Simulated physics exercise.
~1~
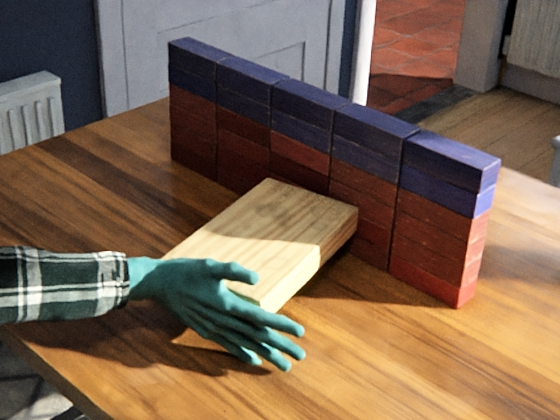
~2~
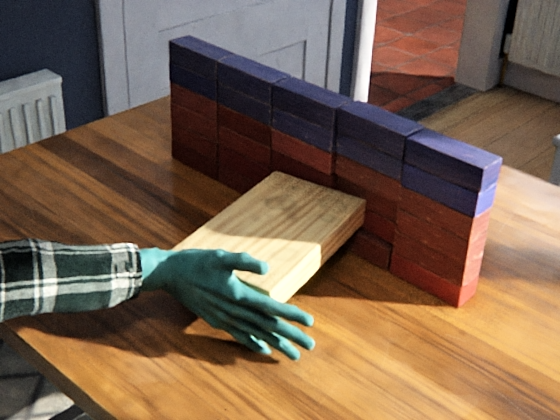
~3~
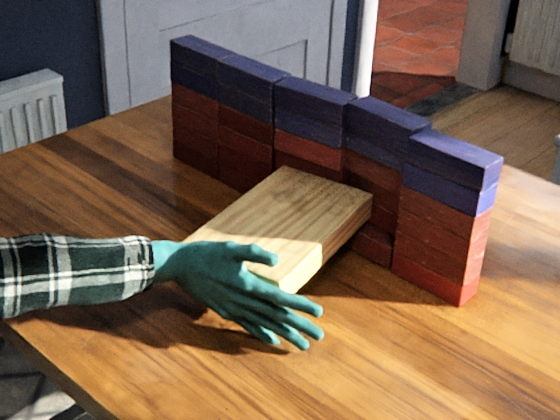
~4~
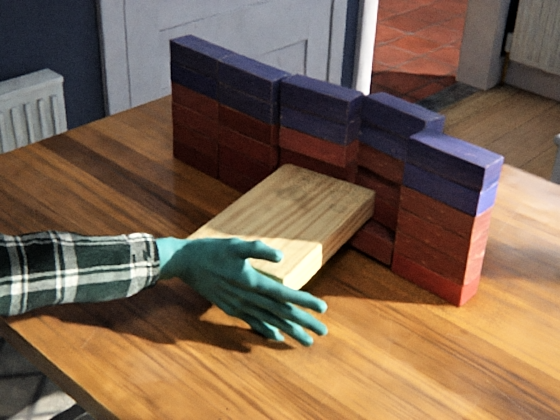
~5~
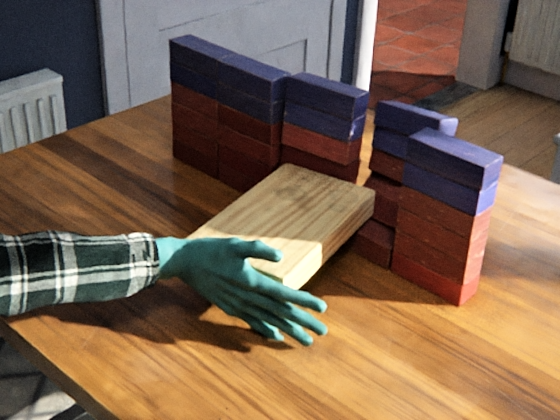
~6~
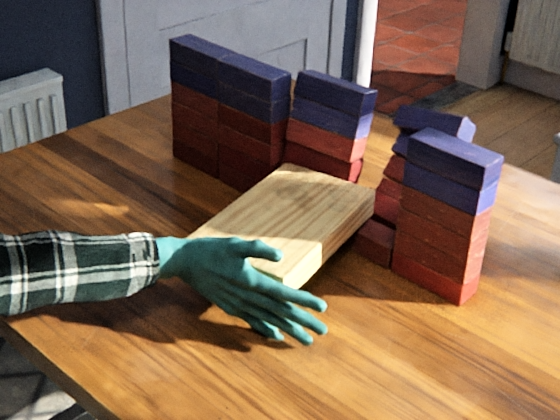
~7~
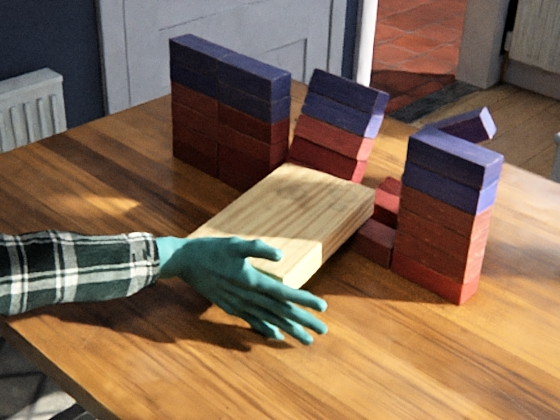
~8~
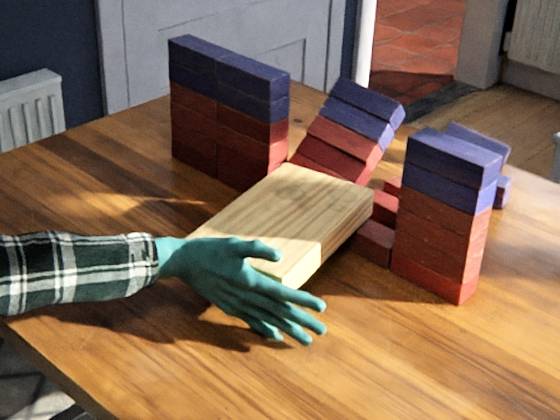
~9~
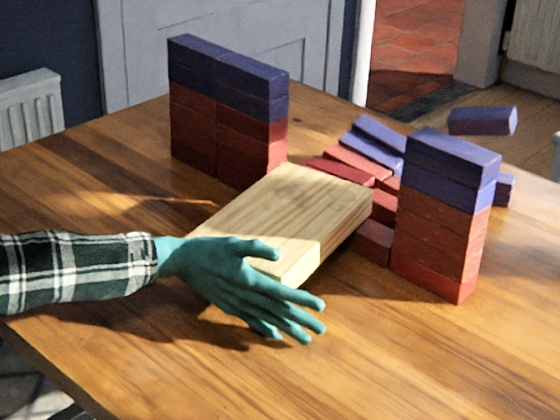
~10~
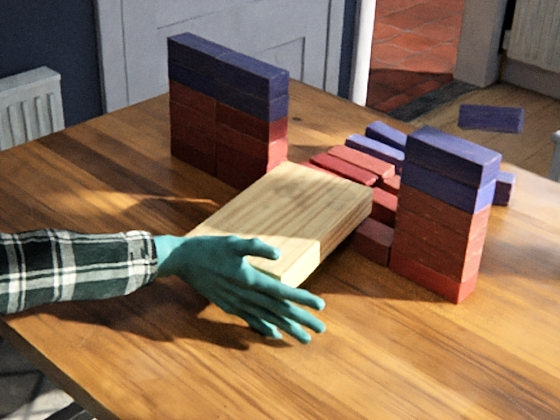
On a sunlit wooden table in a room, seen from above at an angle, a low wall of small blocks stands in five plain columns, red below and blue on top. From the left, a teal-gloved hand in a checked sleeve pushes a pale wooden block against it. The wall bulges backward, then the hand stops. The column second from the right crumbles away behind, and the middle column tips back and falls after it. Two columns at the left and one at the right remain standing, with fallen blocks strewn between and behind them.
